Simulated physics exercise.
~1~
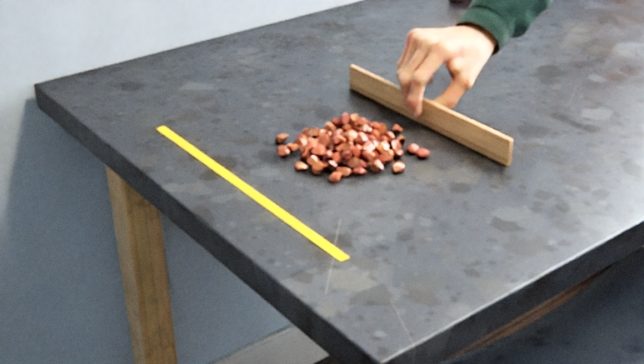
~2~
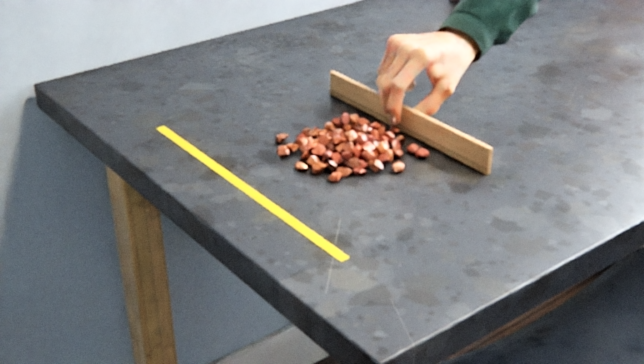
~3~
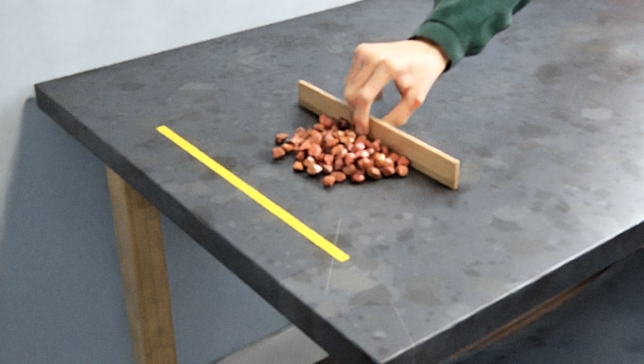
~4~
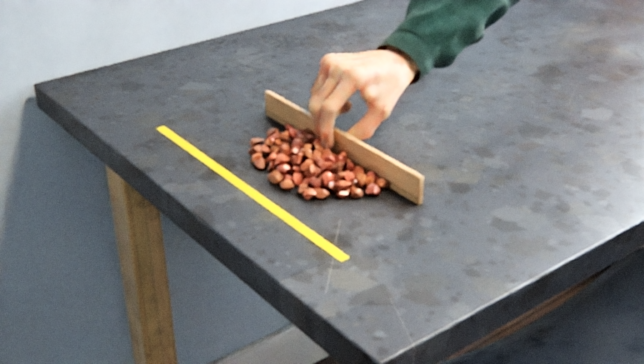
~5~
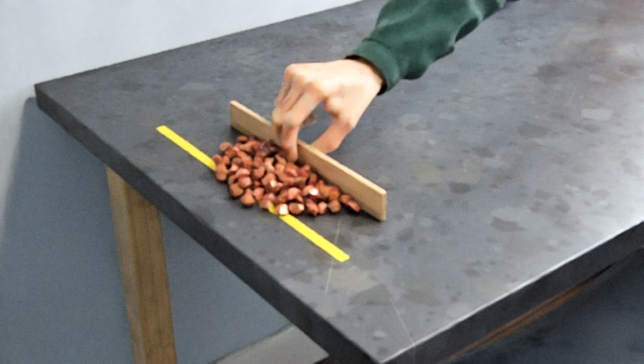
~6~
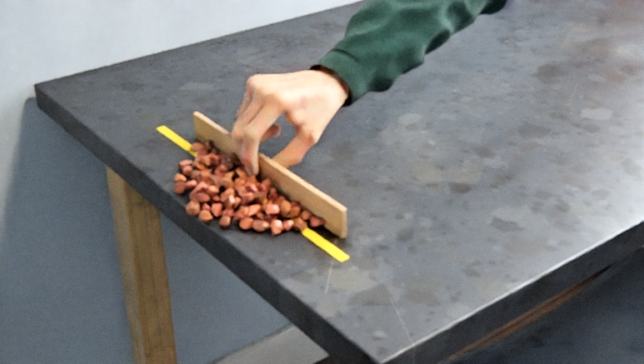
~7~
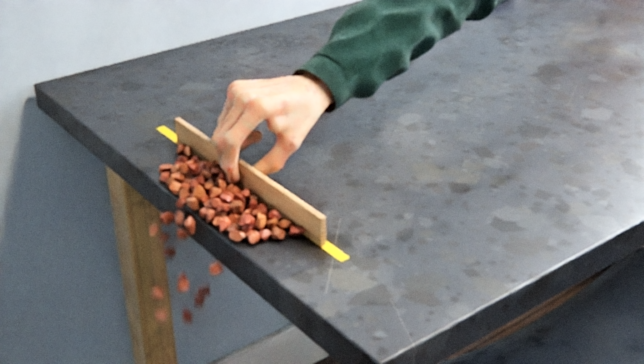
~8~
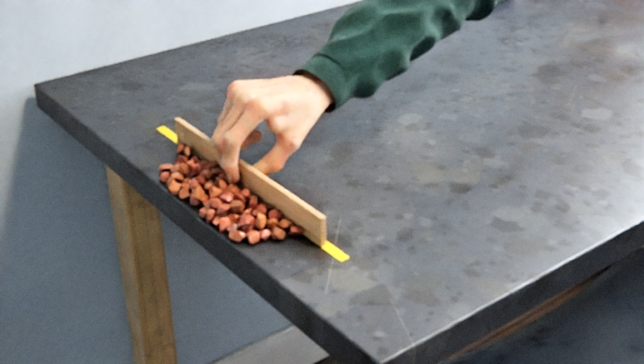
On a dark tabletop, a hand pushes nuts left with a wood strip, spilling some.
